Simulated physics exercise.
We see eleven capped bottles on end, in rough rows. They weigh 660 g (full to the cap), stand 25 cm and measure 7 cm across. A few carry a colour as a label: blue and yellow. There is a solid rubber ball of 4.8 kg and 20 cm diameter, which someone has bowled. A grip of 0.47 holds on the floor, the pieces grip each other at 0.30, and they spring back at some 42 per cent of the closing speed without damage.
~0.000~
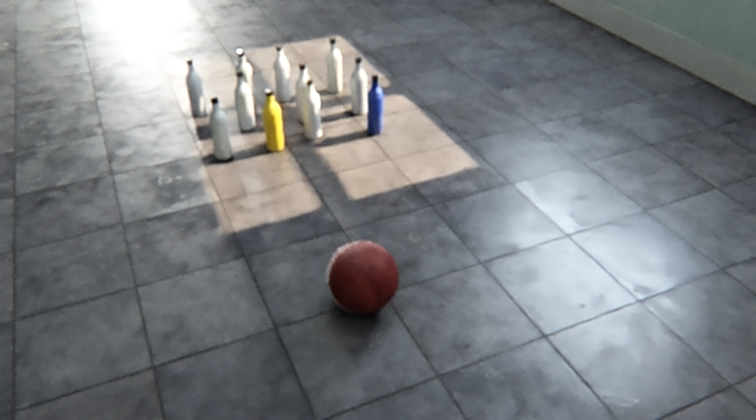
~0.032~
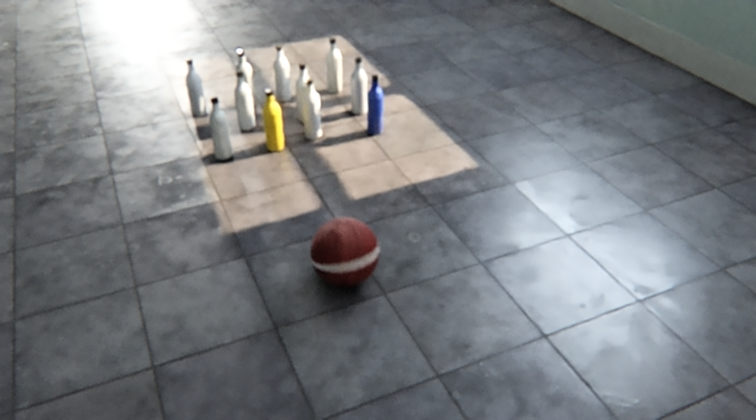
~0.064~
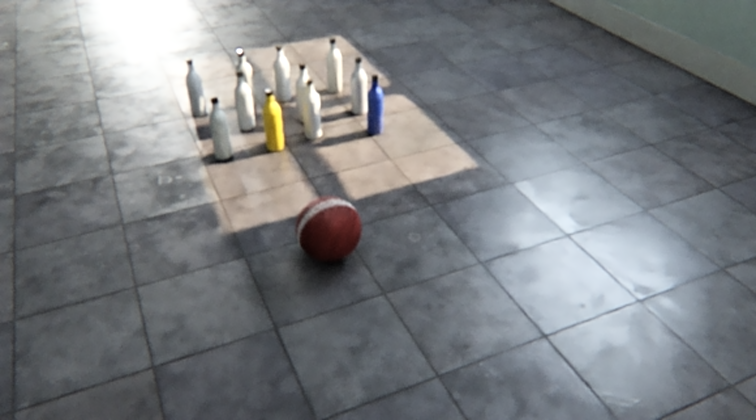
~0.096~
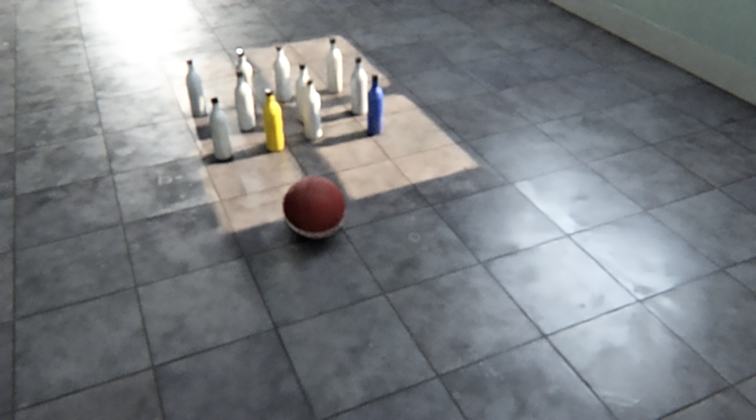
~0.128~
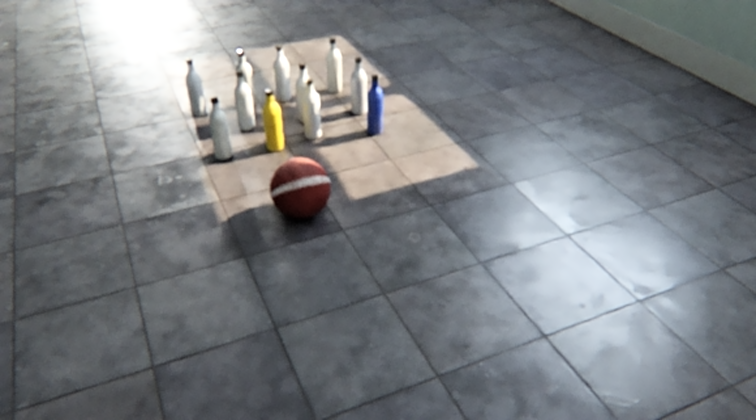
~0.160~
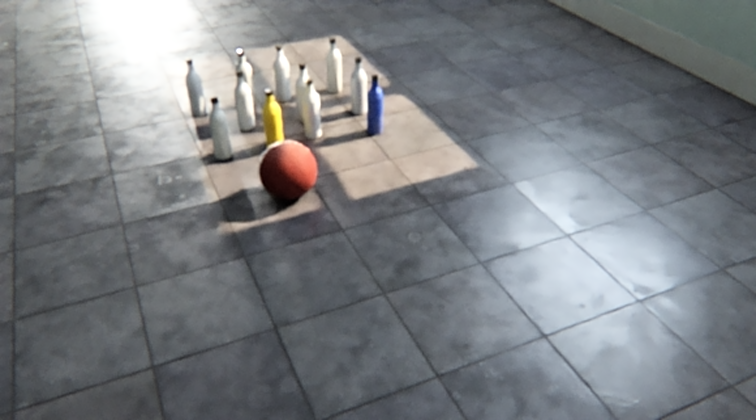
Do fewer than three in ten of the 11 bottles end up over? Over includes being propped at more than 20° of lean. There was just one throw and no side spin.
No, more than three tenths go over.
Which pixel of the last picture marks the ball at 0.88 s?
Position: About (173, 10).
By 0.46 s, ball still moving; 4 of the 11 bottles over; yellow bottle tilted 47°.
By 0.88 s, ball still moving; 6 of the 11 bottles over; yellow bottle lying flat.
When it is over (1.4 s), ball rolling away; 6 of the 11 bottles over; yellow bottle lying flat; blue bottle unmoved. That is 55 per cent. In pixels of the last frame, middles, yellow bottle near (251, 72), blue bottle near (375, 104).
